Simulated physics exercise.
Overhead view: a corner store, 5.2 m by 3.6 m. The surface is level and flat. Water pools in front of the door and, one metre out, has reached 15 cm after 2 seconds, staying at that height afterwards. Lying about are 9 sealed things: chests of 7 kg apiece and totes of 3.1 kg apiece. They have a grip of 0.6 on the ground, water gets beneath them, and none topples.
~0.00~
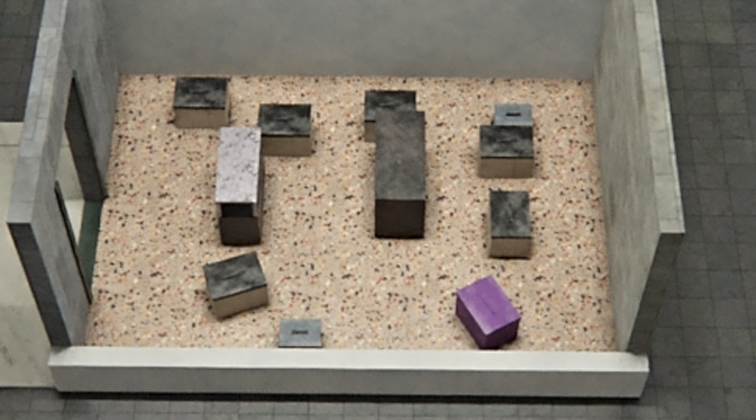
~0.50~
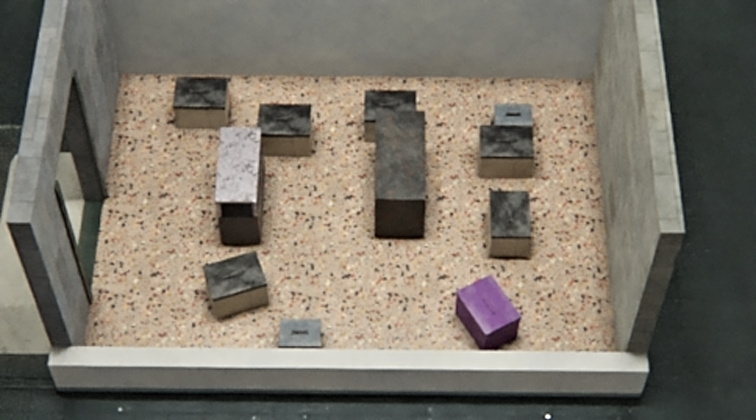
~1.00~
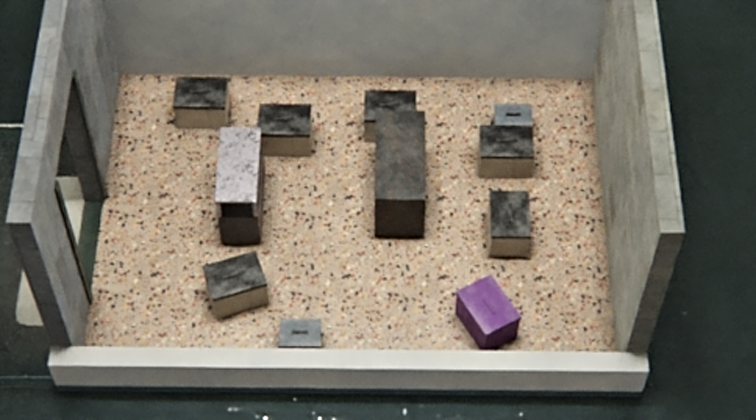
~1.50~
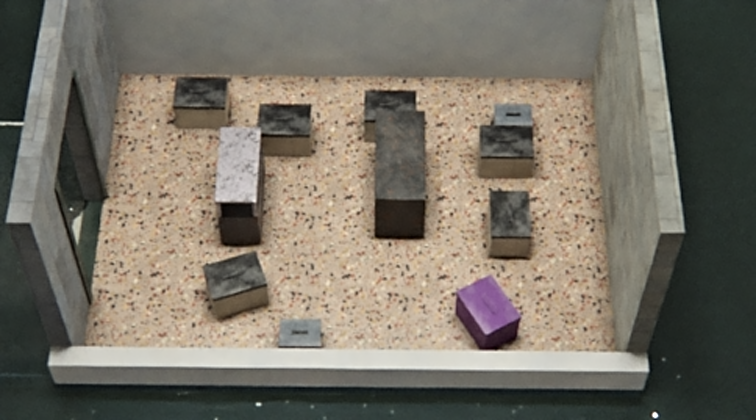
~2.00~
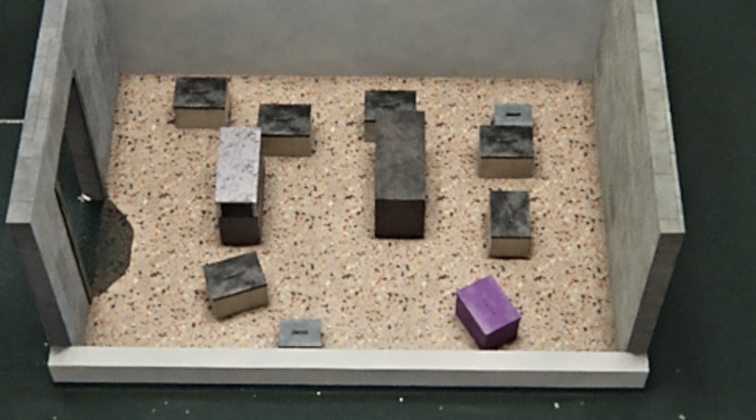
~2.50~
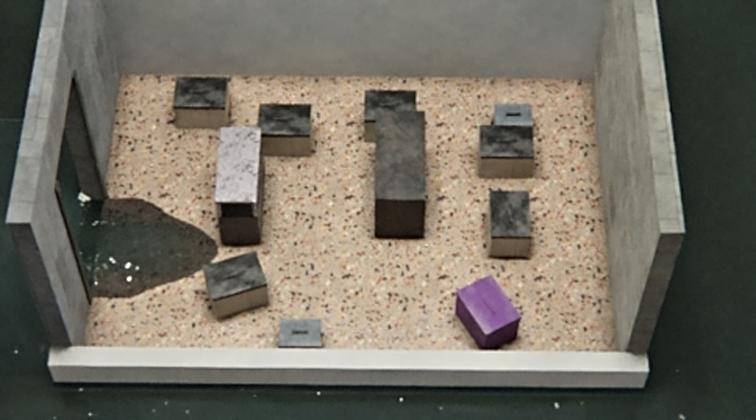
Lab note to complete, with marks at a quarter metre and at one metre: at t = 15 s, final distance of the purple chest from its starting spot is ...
At t = 15 s the distance is above one metre.
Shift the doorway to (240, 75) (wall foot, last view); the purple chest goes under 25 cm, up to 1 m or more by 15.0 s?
With that change, the purple chest is swept well off.
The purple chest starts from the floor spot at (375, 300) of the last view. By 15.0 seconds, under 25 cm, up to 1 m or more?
So it journeys a long way.
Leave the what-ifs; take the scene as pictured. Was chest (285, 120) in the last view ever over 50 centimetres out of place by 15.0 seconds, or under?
Below.
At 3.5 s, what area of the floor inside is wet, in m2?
Somewhere around 4.0 m2, roughly.
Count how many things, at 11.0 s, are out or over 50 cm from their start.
5.
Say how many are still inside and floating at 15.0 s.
It comes to 9 of them.
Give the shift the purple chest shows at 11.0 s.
Roughly 140 cm.
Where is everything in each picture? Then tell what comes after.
In the first picture, the purple chest at (489, 304), on the bottom; 0.0 m2 under water; 0 of 9 have shifted.
In the second picture, the purple chest at (489, 304), on the bottom; water covers 0.0 m2; 0 of 9 have shifted.
In the third picture, the purple chest at (489, 304), on the bottom; 0.0 m2 under water; 0 of 9 have shifted.
In the fourth picture, the purple chest at (489, 304) rests on the ground; 0.0 m2 under water; 0 of 9 have shifted.
In the fifth picture, the purple chest at (489, 304) rests on the ground; water covers 0.3 m2; 0 of 9 have shifted.
In the sixth picture, the purple chest at (489, 304), on the bottom; water covers 1.0 m2; 0 of 9 have shifted.
After 3.5 s the purple chest is near (489, 304), 0.0 m from its start, aground; 0 afloat.
After 6.8 s the purple chest is near (531, 294), 0.4 m from its start, aground; 3 afloat.
After 11.0 s the purple chest is near (578, 212), 1.4 m from its start, afloat; 8 afloat.
After 15.0 s the purple chest is near (547, 110), 2.4 m from its start, afloat; 9 afloat.
